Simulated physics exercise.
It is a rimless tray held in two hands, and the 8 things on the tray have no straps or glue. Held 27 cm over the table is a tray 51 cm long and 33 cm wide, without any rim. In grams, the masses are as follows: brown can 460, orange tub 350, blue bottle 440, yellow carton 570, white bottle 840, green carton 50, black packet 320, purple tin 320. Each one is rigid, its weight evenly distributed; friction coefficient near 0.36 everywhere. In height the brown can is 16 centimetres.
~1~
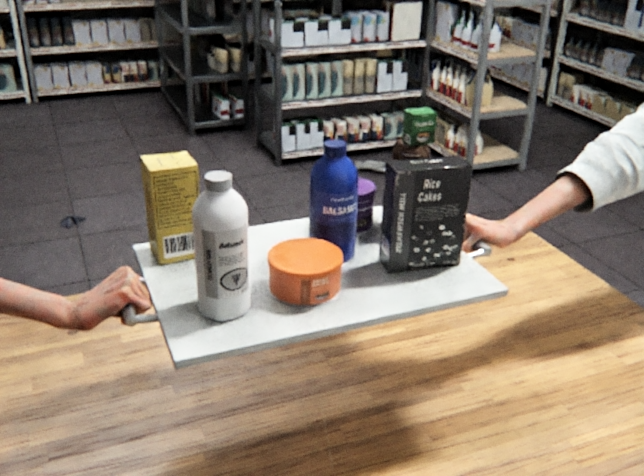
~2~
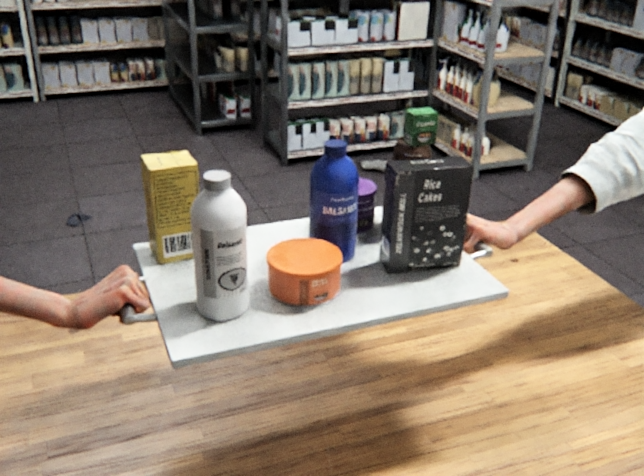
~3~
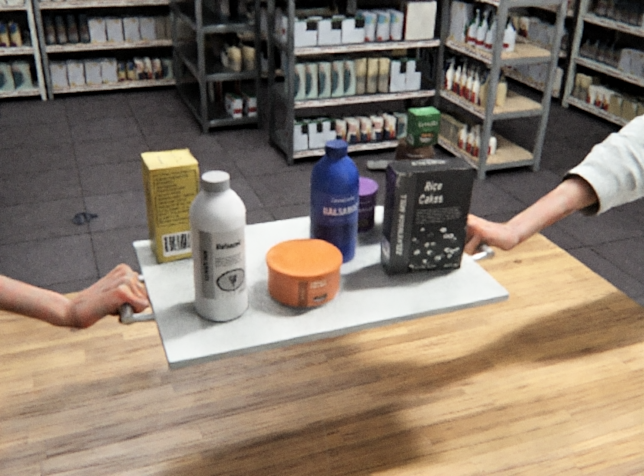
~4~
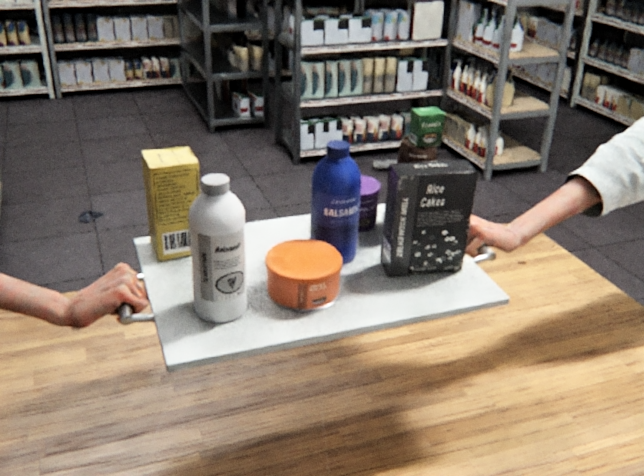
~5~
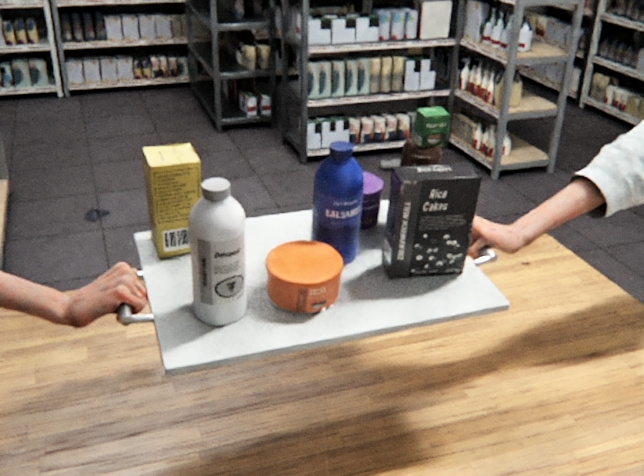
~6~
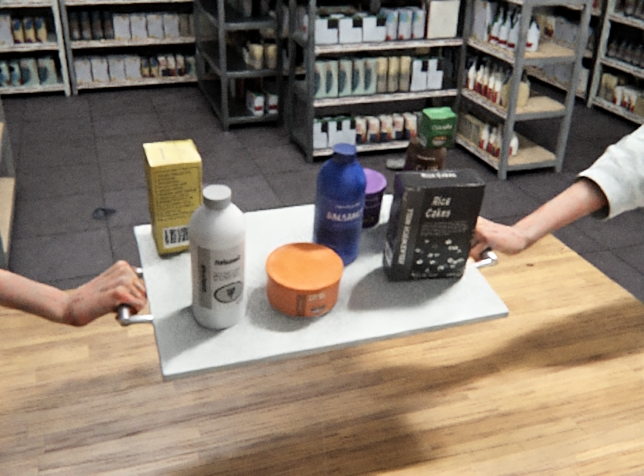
Two hands holding a white tray of bottles, cartons and tubs above a wooden table, gradually tilting its near edge slightly downward.
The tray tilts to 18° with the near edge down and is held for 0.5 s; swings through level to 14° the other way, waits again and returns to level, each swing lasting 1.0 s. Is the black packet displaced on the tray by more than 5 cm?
Yes, it is displaced.
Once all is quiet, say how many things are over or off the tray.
So, 3 in all.
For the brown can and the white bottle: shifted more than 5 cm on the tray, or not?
Here the brown can moves off, and the white bottle is left in place.
Then, 0.80 s after the last picture, tilt 18°, near edge down; black packet now off the tray.
Then, 1.30 s after the last picture, tilt 12°, near edge down; green carton now off the tray; brown can on its side.
Then, 1.50 s after the last picture, tilt 2°, near edge down; brown can on its side.
Then, 2.70 s after the last picture, tilt 13°, far edge down; brown can on its side.
At rest, off the tray, green carton and black packet; tipped over on the tray, brown can; the other 5 in place, give or take 5 cm.
